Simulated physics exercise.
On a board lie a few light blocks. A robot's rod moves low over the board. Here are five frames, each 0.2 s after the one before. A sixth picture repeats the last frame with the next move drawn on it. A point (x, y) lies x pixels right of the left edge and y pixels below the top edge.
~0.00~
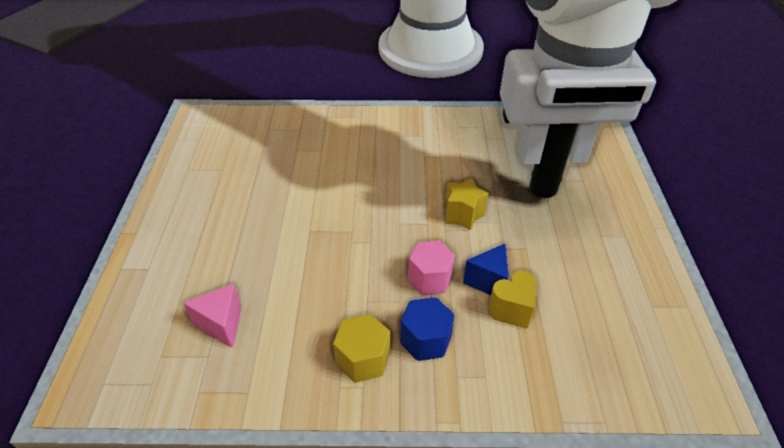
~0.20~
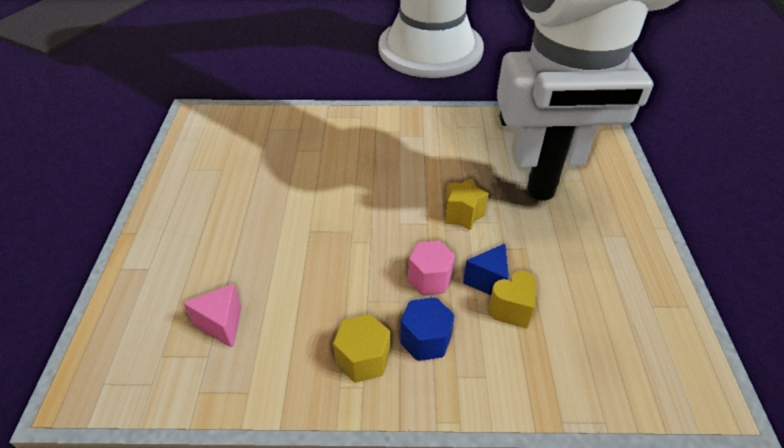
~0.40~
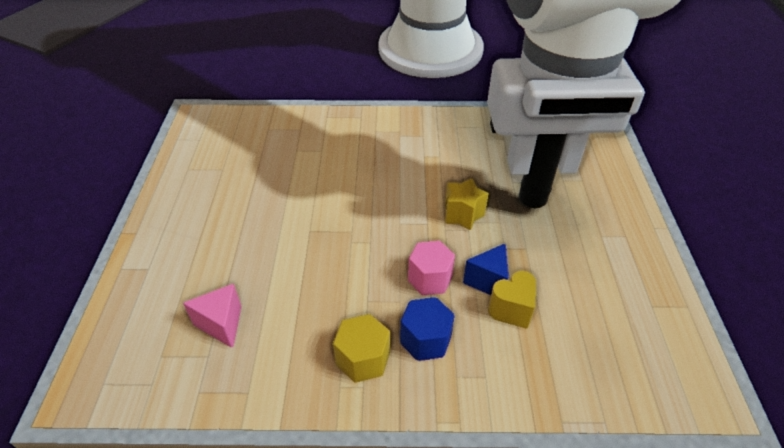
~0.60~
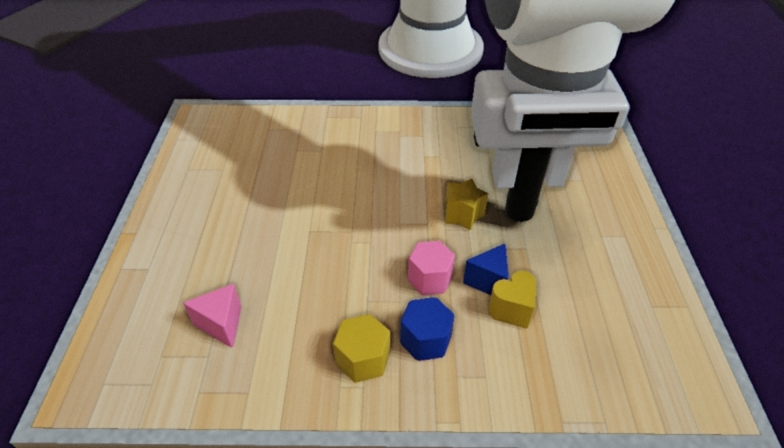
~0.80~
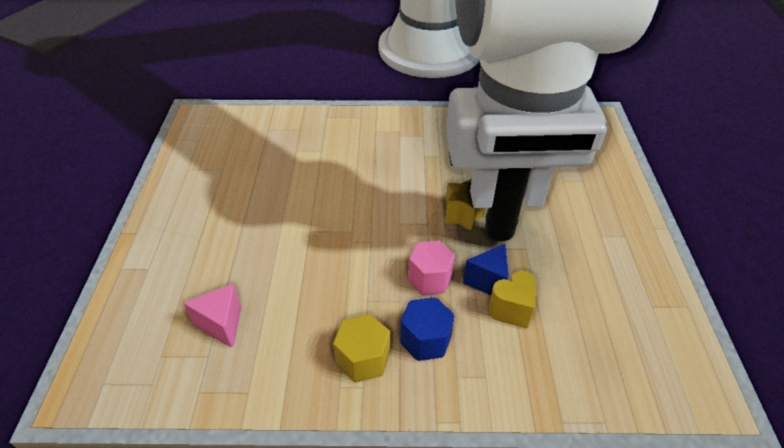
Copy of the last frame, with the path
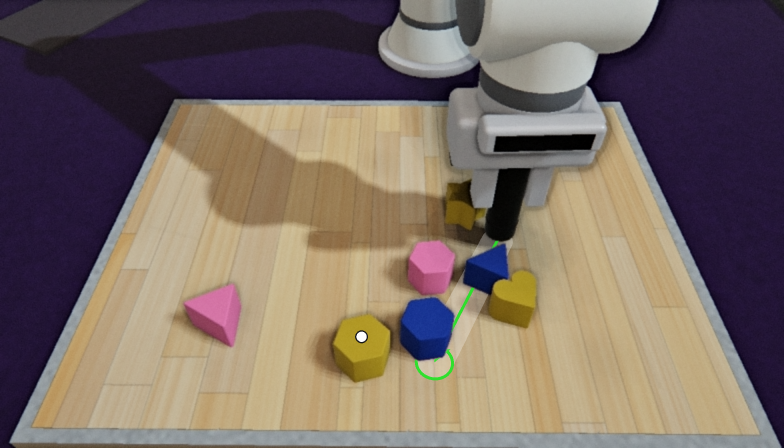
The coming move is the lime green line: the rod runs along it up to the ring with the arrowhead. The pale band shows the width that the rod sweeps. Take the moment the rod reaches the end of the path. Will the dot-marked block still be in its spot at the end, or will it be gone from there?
It gets pushed out of place.
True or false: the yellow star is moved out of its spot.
The claim does not hold.
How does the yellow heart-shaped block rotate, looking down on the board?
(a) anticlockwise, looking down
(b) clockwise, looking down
a.
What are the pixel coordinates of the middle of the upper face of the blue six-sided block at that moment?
The centre of its top will be at (391, 343).
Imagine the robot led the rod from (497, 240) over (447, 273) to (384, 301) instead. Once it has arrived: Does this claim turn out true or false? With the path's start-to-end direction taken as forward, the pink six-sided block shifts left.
This is false.
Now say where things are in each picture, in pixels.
Rod tip at (543, 189); block tops, yellow six-sided block at (362, 337); blue six-sided block at (428, 318); yellow star at (466, 192); blue triangular piece at (493, 260); yellow heart-shaped block at (518, 288), in the first picture.
Rod at (540, 192); blocks unchanged, in the second picture.
Rod at (533, 199); blocks unchanged, in the third picture.
Rod at (519, 212); blocks unchanged, in the fourth picture.
Rod at (499, 231); yellow six-sided block at (362, 337); blue six-sided block at (428, 318); yellow star at (466, 192); blue triangular piece at (493, 260); yellow heart-shaped block at (518, 288), in the fifth picture.
Path on the board, from (497, 240) directly to (434, 362); the dot is on the yellow six-sided block.
What follows on the original path. One third of the way, rod at (480, 268); blue triangular piece at (490, 279), turned 15° clockwise; yellow heart-shaped block at (519, 299), turned 40° anticlockwise.
Two thirds of the way, rod at (459, 309); blue triangular piece at (484, 317); yellow heart-shaped block at (519, 299), turned 40° anticlockwise.
At the end, rod at (435, 354); yellow six-sided block at (340, 340); blue six-sided block at (391, 343), turned 50° clockwise; yellow star in place; blue triangular piece at (485, 324), turned 30° anticlockwise; yellow heart-shaped block at (519, 299), turned 40° anticlockwise.
